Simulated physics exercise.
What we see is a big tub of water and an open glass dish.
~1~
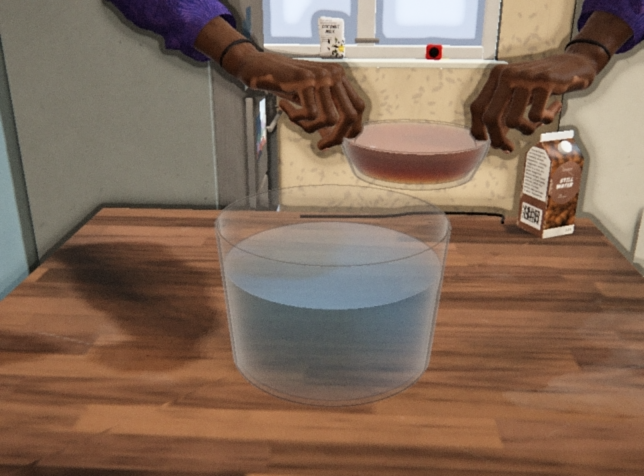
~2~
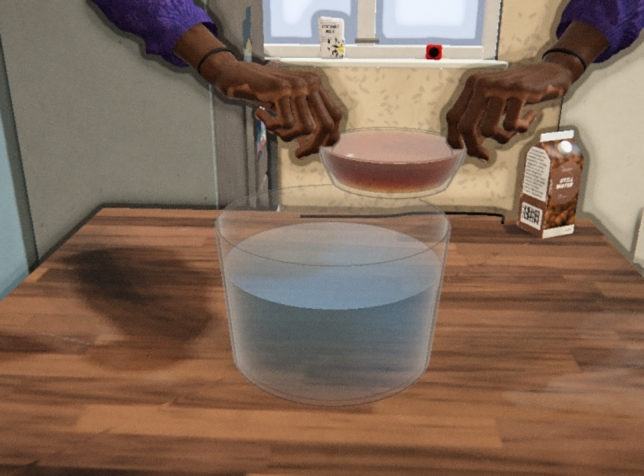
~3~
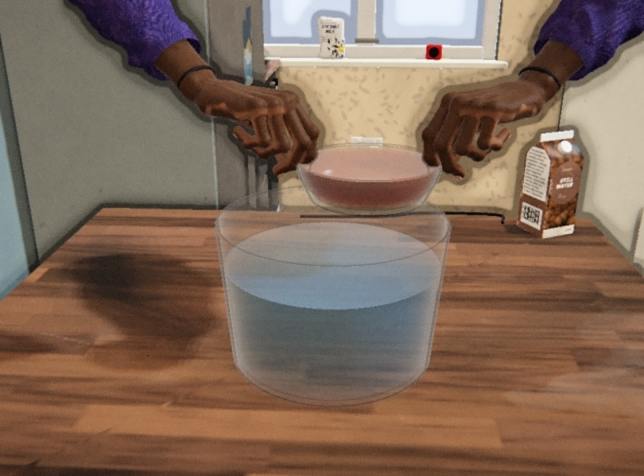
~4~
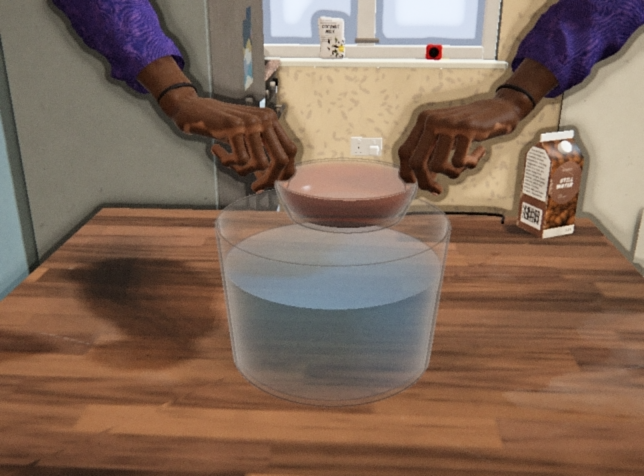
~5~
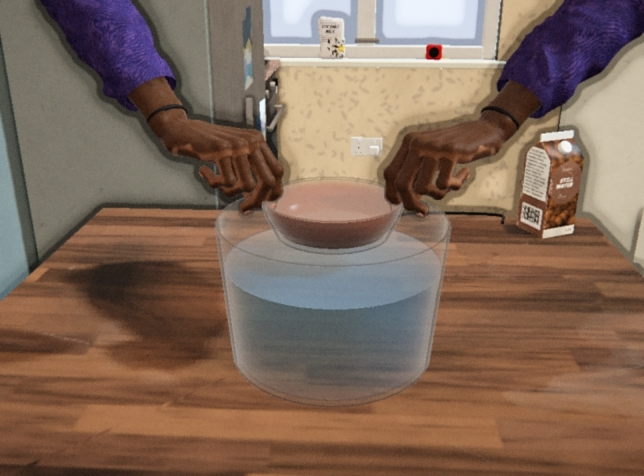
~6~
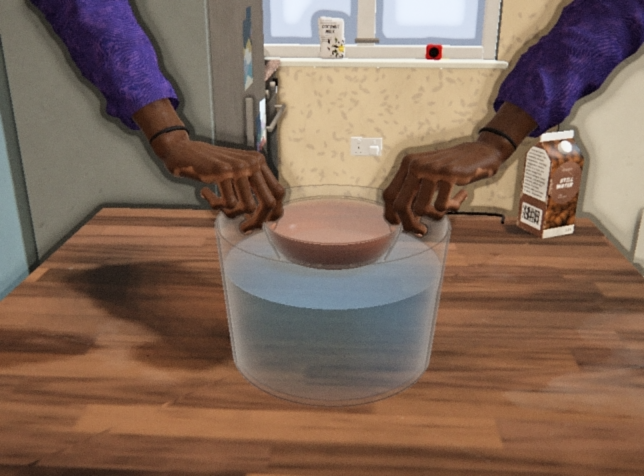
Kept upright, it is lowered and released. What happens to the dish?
It sinks.
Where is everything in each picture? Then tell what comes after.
Dish (413, 151) nearly full; above the big tub, in the first frame.
Dish nearly full, surface at (391, 146); coming down, in the second frame.
Dish (368, 176) nearly full; lower, in the third frame.
Dish nearly full, surface at (346, 179); lower still, in the fourth frame.
Dish (333, 213) nearly full; close to the surface, in the fifth frame.
Dish nearly full, surface at (333, 220); just over the surface, in the sixth frame.
Shortly, the dish dips into the water.
Then, water pours in over its rim.
At the finish, the dish lies on the bottom.
